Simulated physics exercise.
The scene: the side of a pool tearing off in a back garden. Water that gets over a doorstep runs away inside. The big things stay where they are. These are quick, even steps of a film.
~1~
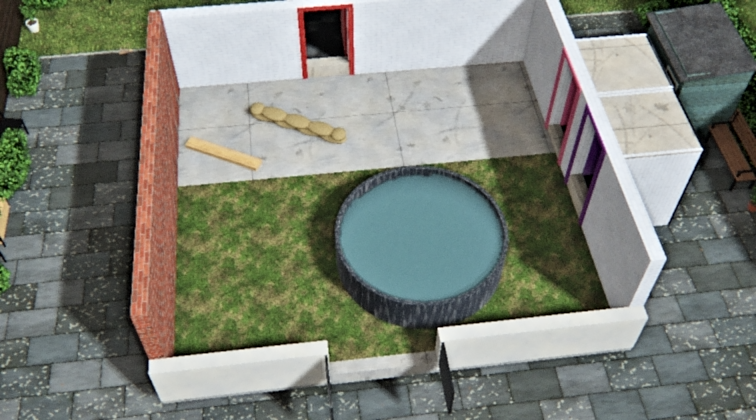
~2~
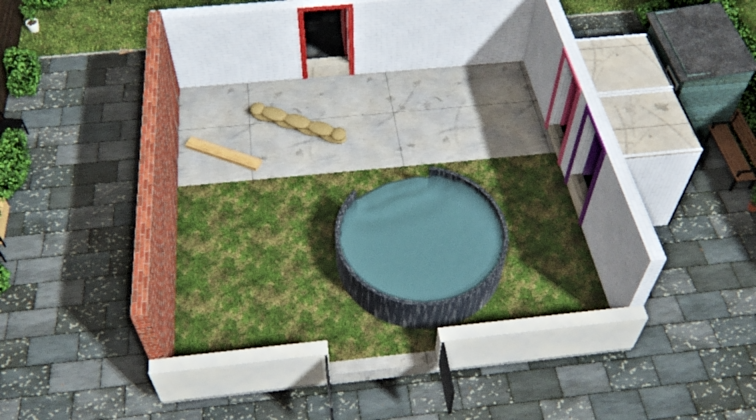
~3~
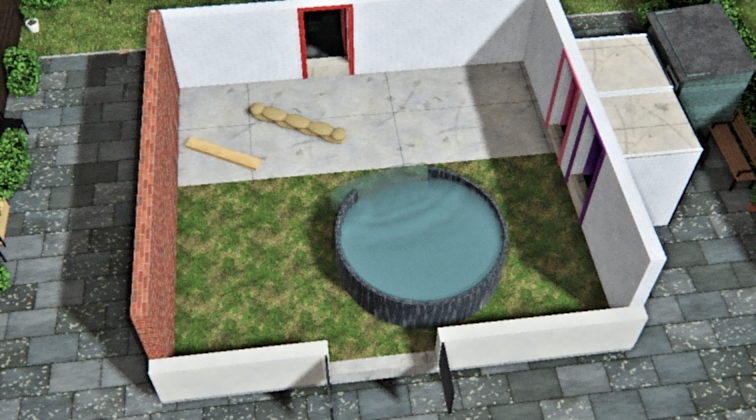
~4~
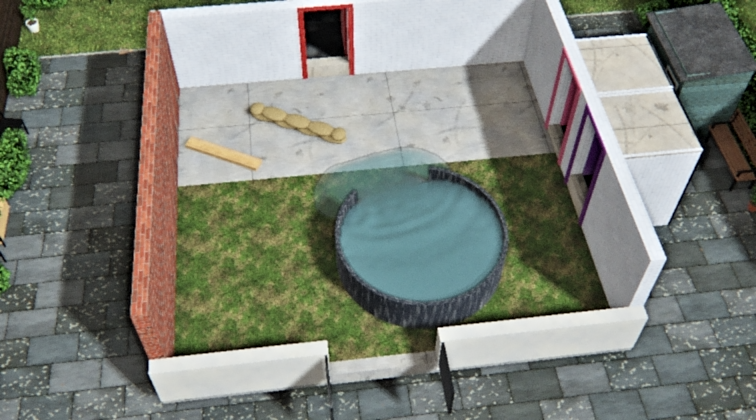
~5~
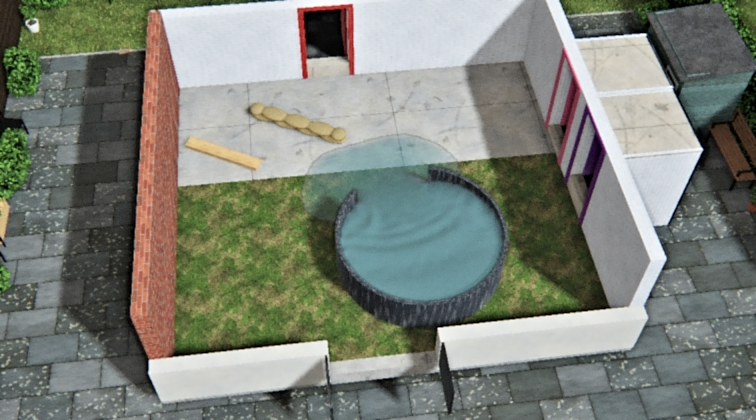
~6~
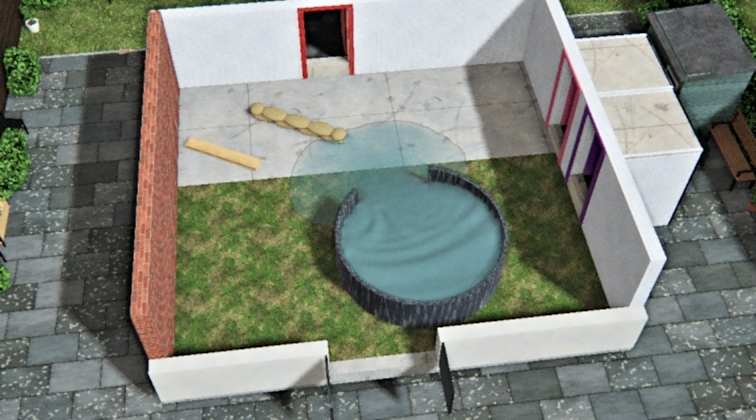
Water pouring through a gap in the far side of a round garden pool, spreading over grass and onto pale paving.
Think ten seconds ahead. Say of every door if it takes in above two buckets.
In the end: The red door holds within the limit; the pink door holds within the limit; the purple door holds within the limit.
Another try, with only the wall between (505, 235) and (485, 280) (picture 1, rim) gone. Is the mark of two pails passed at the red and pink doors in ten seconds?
Then: Red door lets less in, pink door holds.
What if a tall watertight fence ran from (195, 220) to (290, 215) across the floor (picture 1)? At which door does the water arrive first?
First comes the red door.
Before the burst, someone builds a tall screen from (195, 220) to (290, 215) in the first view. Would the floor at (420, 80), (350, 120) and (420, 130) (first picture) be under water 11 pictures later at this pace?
As listed: Flooded, covered, awash.
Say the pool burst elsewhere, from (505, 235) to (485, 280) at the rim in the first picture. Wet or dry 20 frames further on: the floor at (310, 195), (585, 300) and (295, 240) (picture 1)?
In turn: Free of water, under water, free of water.
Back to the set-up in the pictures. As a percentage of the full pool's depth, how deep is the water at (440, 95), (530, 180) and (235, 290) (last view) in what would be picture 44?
In that order: 16, 10 and 4 per cent.
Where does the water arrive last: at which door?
That is the purple-painted one.
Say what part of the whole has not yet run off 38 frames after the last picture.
Near 100 in a hundred.
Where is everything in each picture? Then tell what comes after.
The first picture shows still water in the round pool at (421, 234).
In the second picture, the front is at a hidden place, out from the gap on the round pool's far side.
In the third picture, the front is at a hidden place, out from the gap on the round pool's far side.
In the fourth picture, water pours out on the round pool's far side and has run to (433, 156).
In the fifth picture, water pours out on the round pool's far side and has run to (433, 145).
In the sixth picture, water pours out on the round pool's far side and has run to (314, 144).
A moment on, water covers 30 % of the floor; the red door wet at the sill, nothing in, the pink door not reached, the purple door not reached.
Next, water covers 45 % of the floor; the red door wet at the sill, nothing in, the pink door not reached, the purple door not reached.
Then, water covers 55 % of the floor; the red door wet at the sill, nothing in, the pink door not reached, the purple door not reached.
Later, water covers 75 % of the floor; the red door wet at the sill, nothing in, the pink door wet at the sill, nothing in, the purple door wet at the sill, nothing in.
In the end, water covers 95 % of the floor; the red door wet at the sill, nothing in, the pink door wet at the sill, nothing in, the purple door wet at the sill, nothing in.
